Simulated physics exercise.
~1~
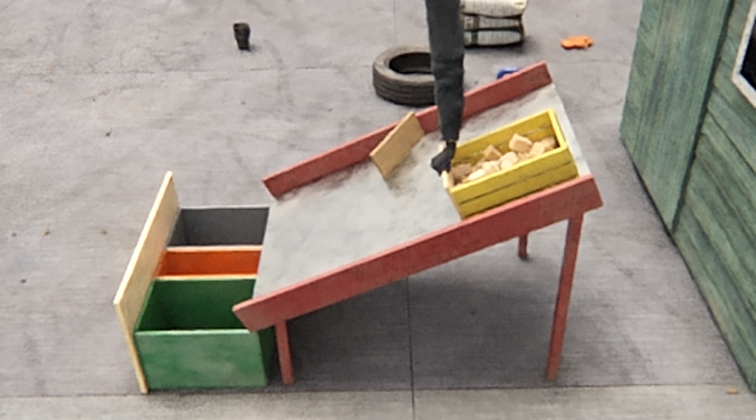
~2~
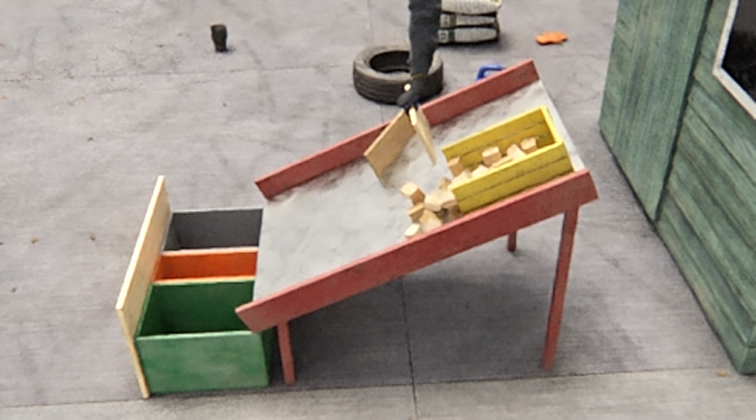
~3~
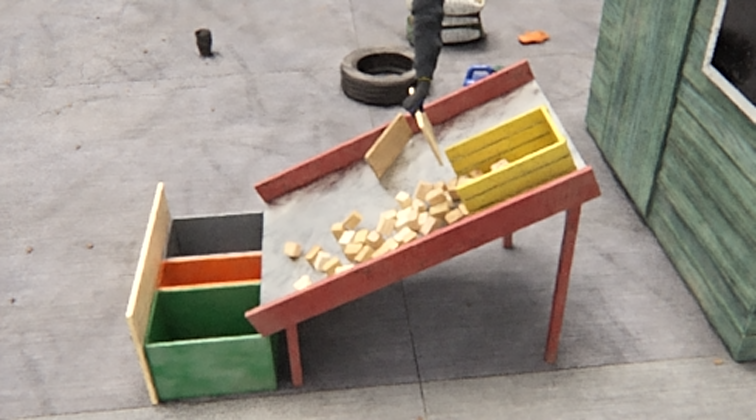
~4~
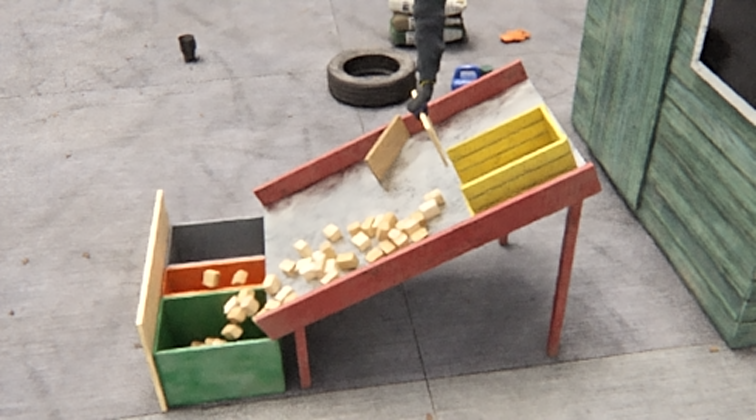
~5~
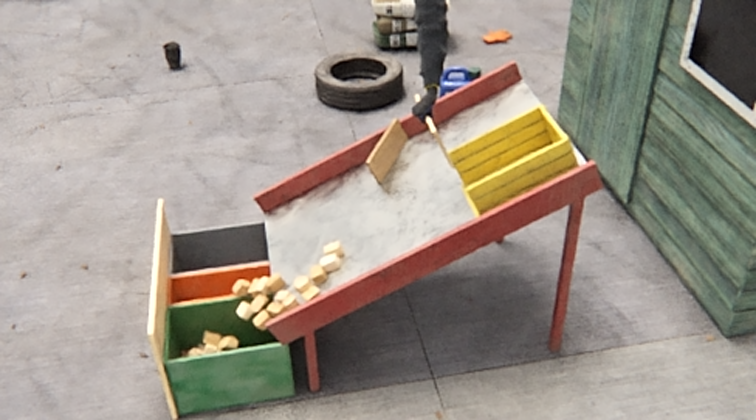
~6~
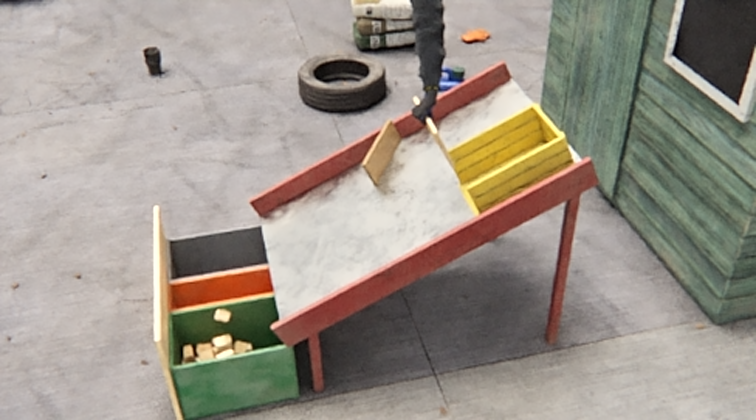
The footage shows a dark-gloved hand lifting a gate from a yellow pen on a sloped table, letting wooden blocks tumble down to the left past an angled board. They spill off the lower edge, many into the green tote and some towards the orange tub, leaving the slope empty.
